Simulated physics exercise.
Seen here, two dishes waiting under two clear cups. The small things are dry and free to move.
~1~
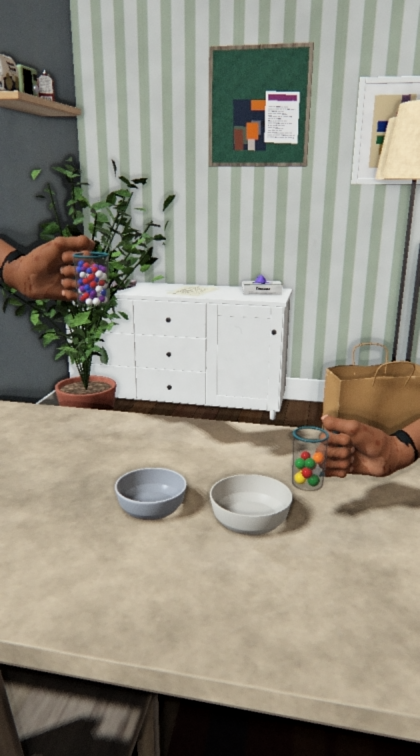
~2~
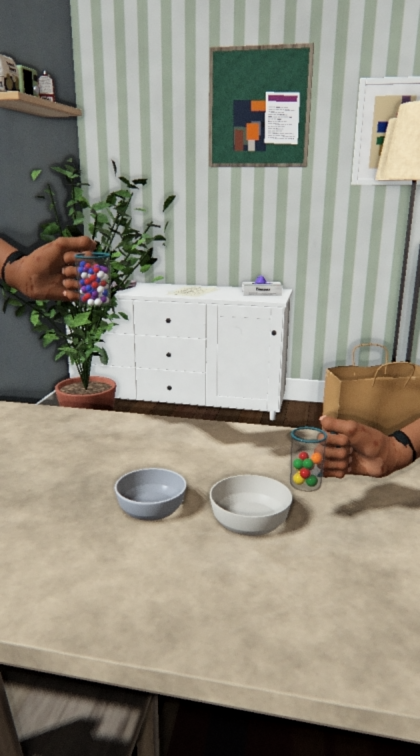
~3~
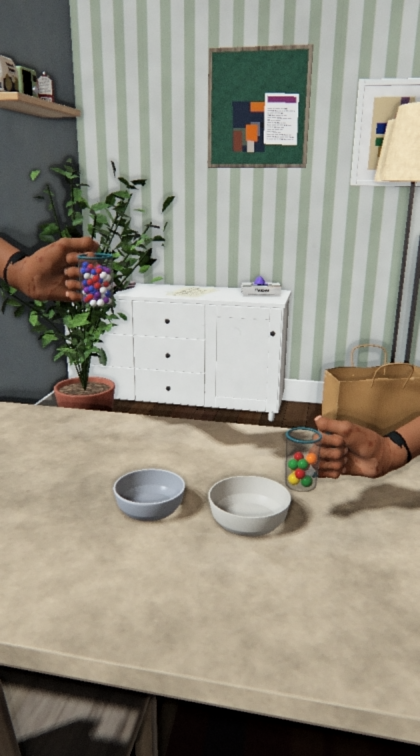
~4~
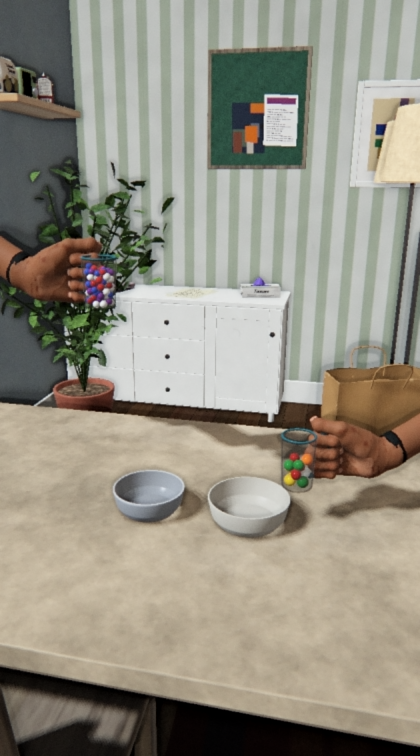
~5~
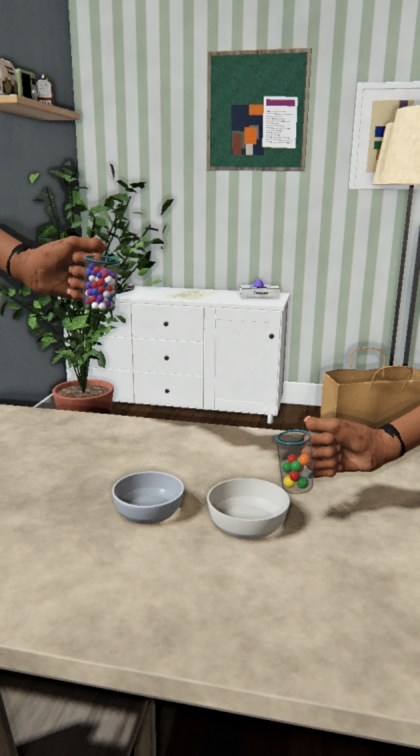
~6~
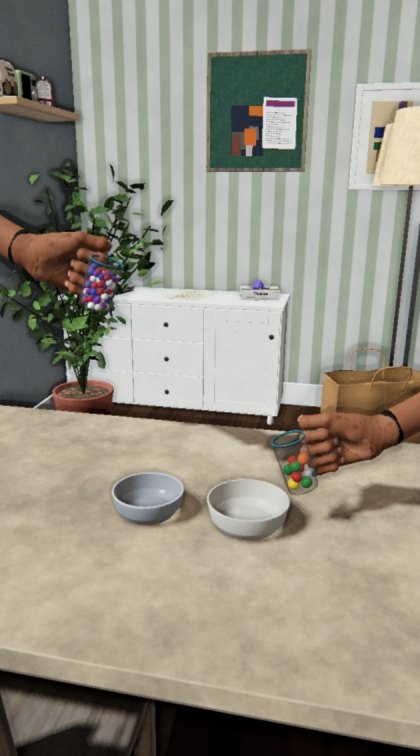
To begin with, two hands hold clear cups of small colourful balls upright, the left one high and the right one lower, near two empty bowls on a table. The cups drift slightly to the right and left respectively, then both tilt modestly inward together, their contents still inside.
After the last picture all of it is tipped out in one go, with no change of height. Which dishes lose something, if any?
The left dish loses some pieces; the right one keeps them all.
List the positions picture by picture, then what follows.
In the first picture, left dish at (140, 505), empty; left cup at (92, 280), holding round plastic beads, high above its dish; right dish at (245, 518), empty; right cup at (309, 459), holding glass marbles, just above its dish.
In the second picture, left cup at (94, 280), upright; right cup at (307, 460), upright.
In the third picture, left cup at (97, 281), upright; right cup at (302, 460), upright.
In the fourth picture, left cup at (100, 282), upright; right cup at (298, 461), upright.
In the fifth picture, left cup at (101, 284), tipped 8°; right cup at (296, 462), tipped 8°.
In the sixth picture, left dish at (137, 510); left cup at (101, 285), tipped 19°; right dish at (242, 523); right cup at (296, 463), tipped 19°.
Then, 0.46 s after the last picture, left, all still in the cup; right, all still in the cup.
Then, 0.86 s after the last picture, left, most still in the cup, about a quarter in the air; right, all still in the cup.
Then, 1.21 s after the last picture, left, about half in the dish, a small part outside the dish, about half in the air; right, all in the dish.
By the end, left, about two thirds in the dish, about a third outside the dish; right, all in the dish, none outside the dish.
